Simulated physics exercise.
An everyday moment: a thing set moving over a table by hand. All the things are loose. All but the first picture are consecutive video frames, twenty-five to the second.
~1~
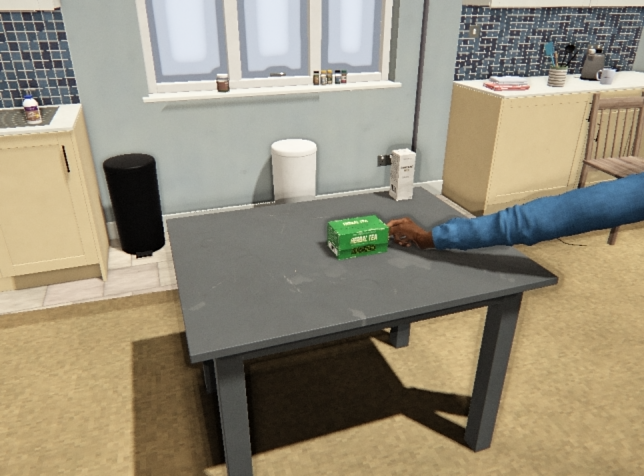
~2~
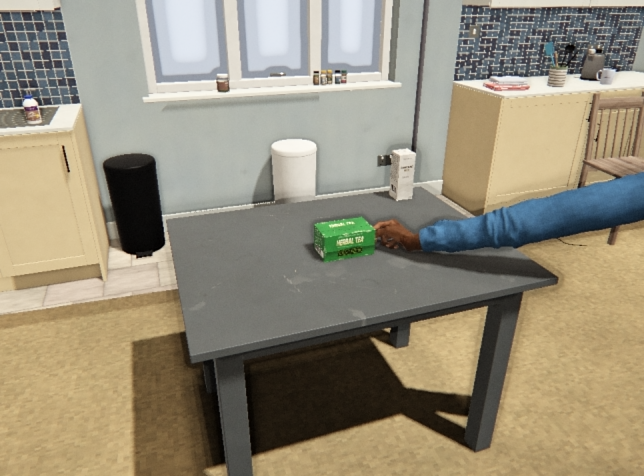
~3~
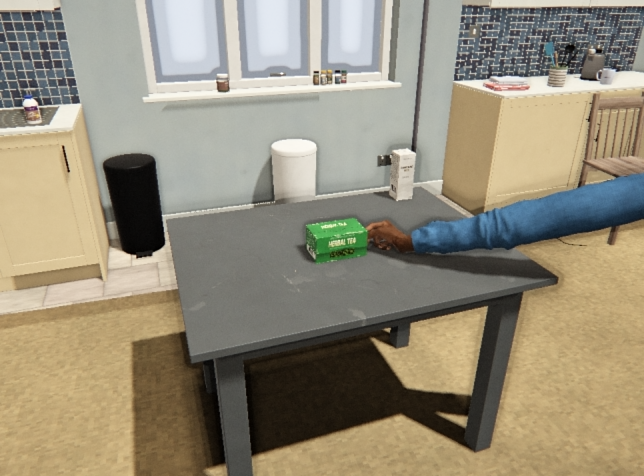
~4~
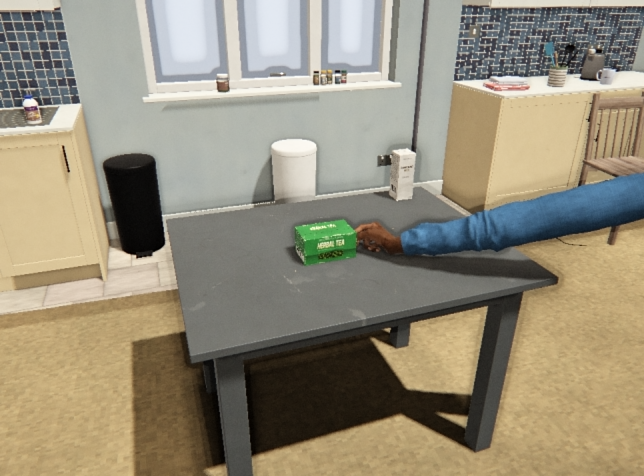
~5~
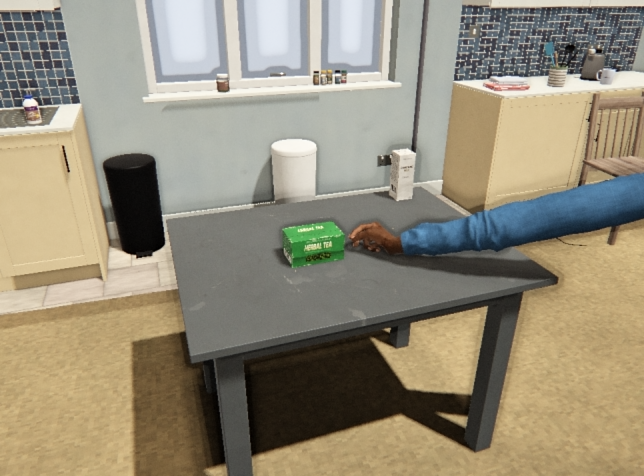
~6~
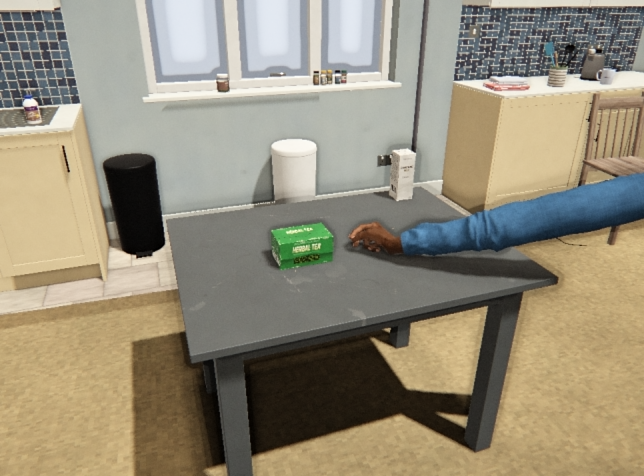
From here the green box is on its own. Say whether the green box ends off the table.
The green box stays on the table.
Then, 0.10 s after the last picture, green box slid about its own width near (279, 249).
Then, 0.20 s after the last picture, green box slid about its own width near (264, 252).
Then, 0.30 s after the last picture, green box slid about its own width near (256, 253).
At rest, moved from the start, green box. Seen from the same camera at the end, green box near (256, 253).
